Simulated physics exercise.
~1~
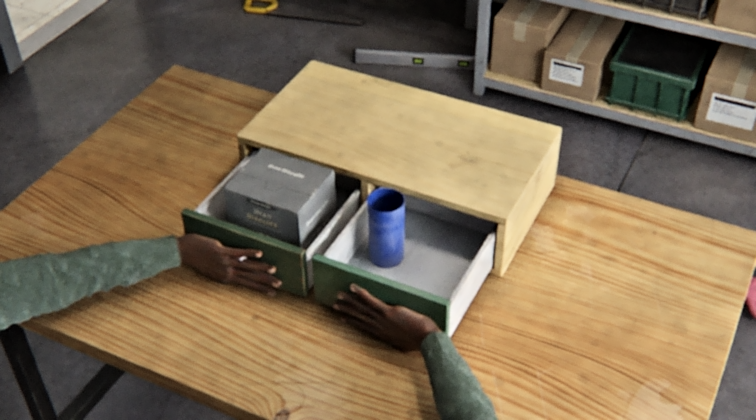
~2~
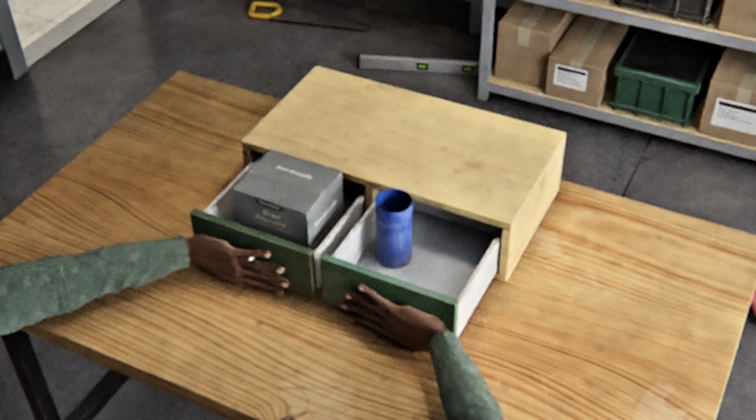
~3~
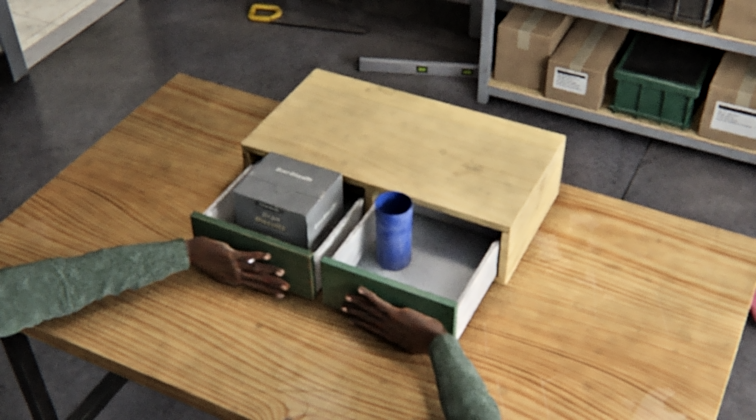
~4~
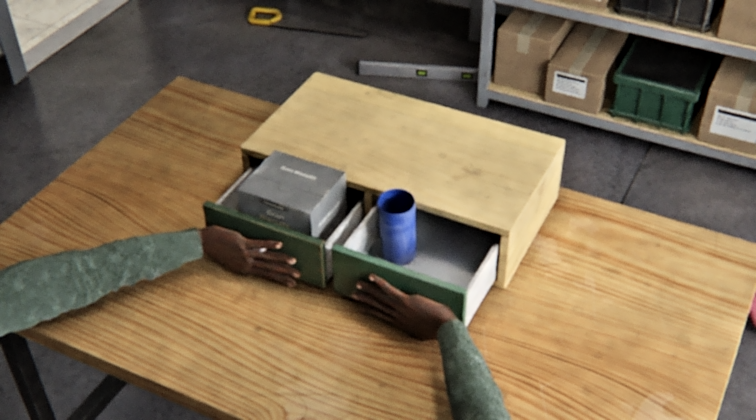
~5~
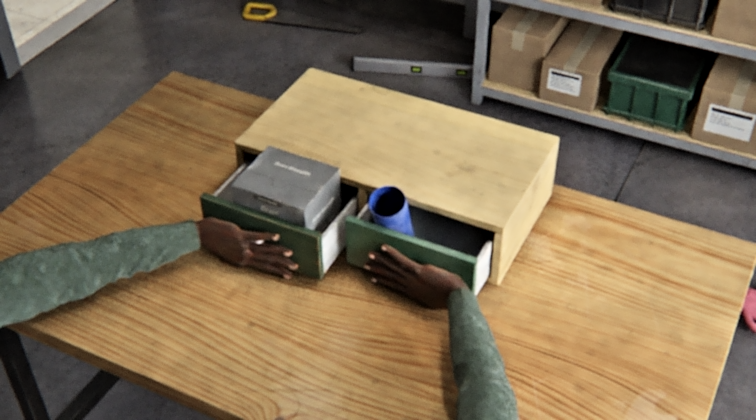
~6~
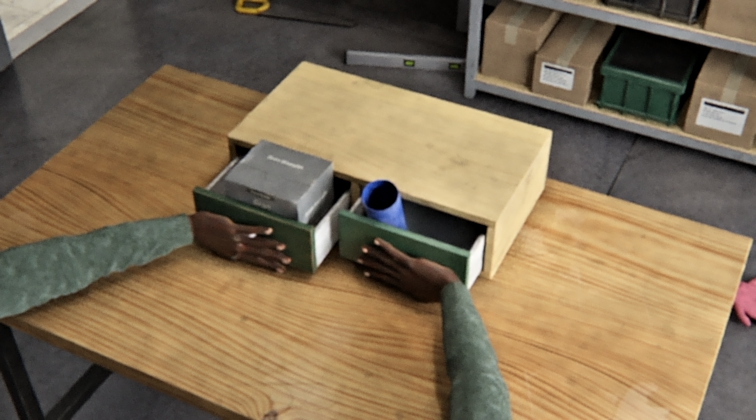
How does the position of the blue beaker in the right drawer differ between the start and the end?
At the start the blue beaker stands upright in the right drawer, and by the end it is leaning.
